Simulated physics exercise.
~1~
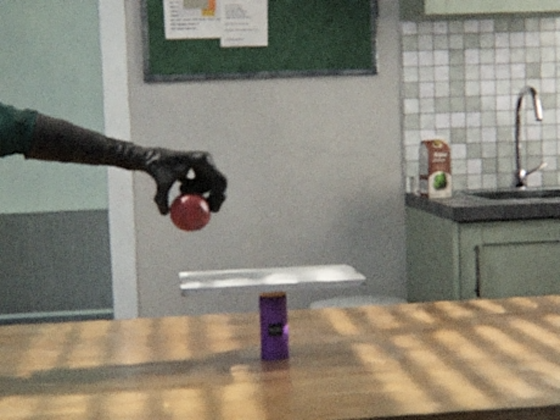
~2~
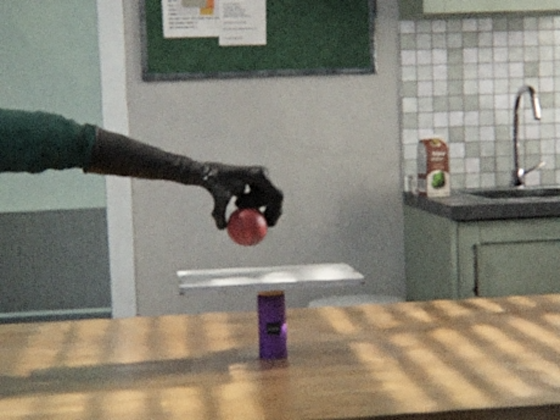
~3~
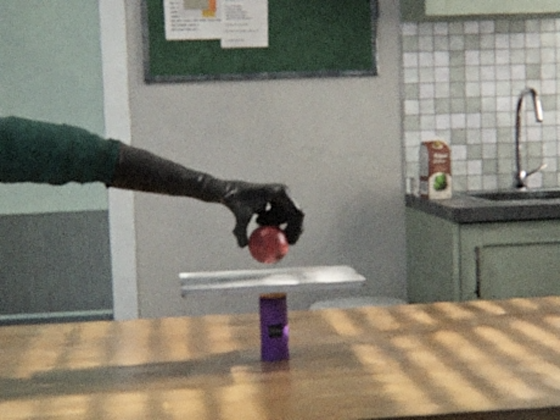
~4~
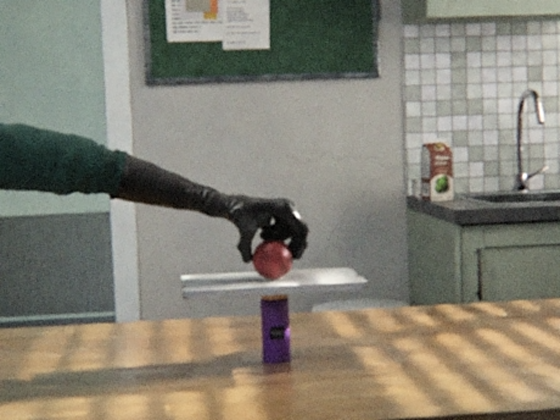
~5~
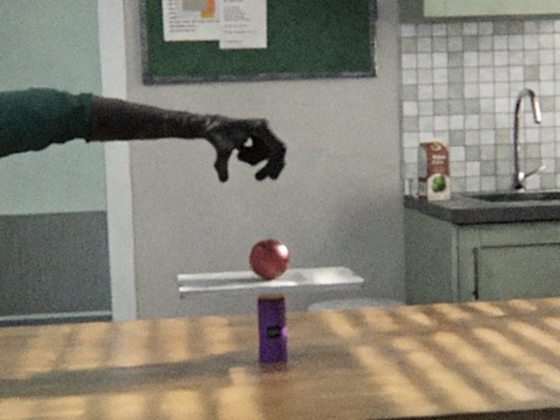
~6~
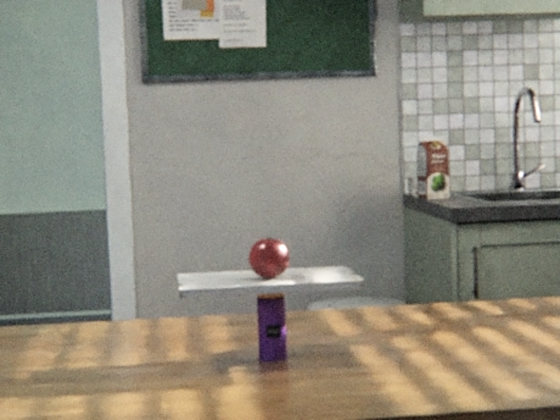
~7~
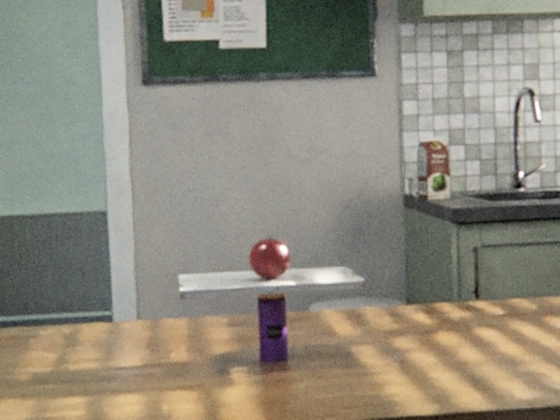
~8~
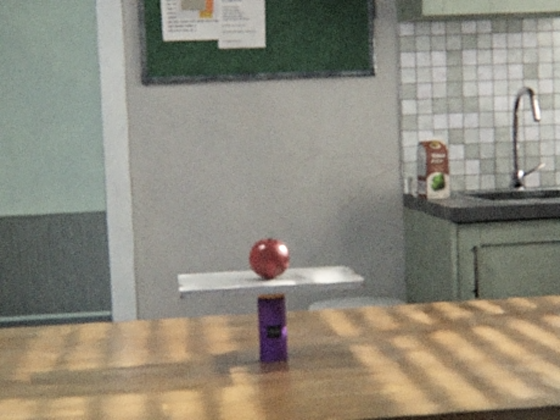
In a kitchen-like room, seen from across a wooden table by a slightly swaying camera, a purple cylindrical container stands upright with a flat white board balanced across its top. A green noticeboard hangs on the grey wall behind, and a carton sits near a tap at right. A dark-gloved hand in a green sleeve reaches in from the left, carrying a shiny red ball-like fruit rightward and down. It sets the fruit on the board above the container, lets go, and withdraws leftward out of view. The fruit stays put, and the stack remains balanced and still.
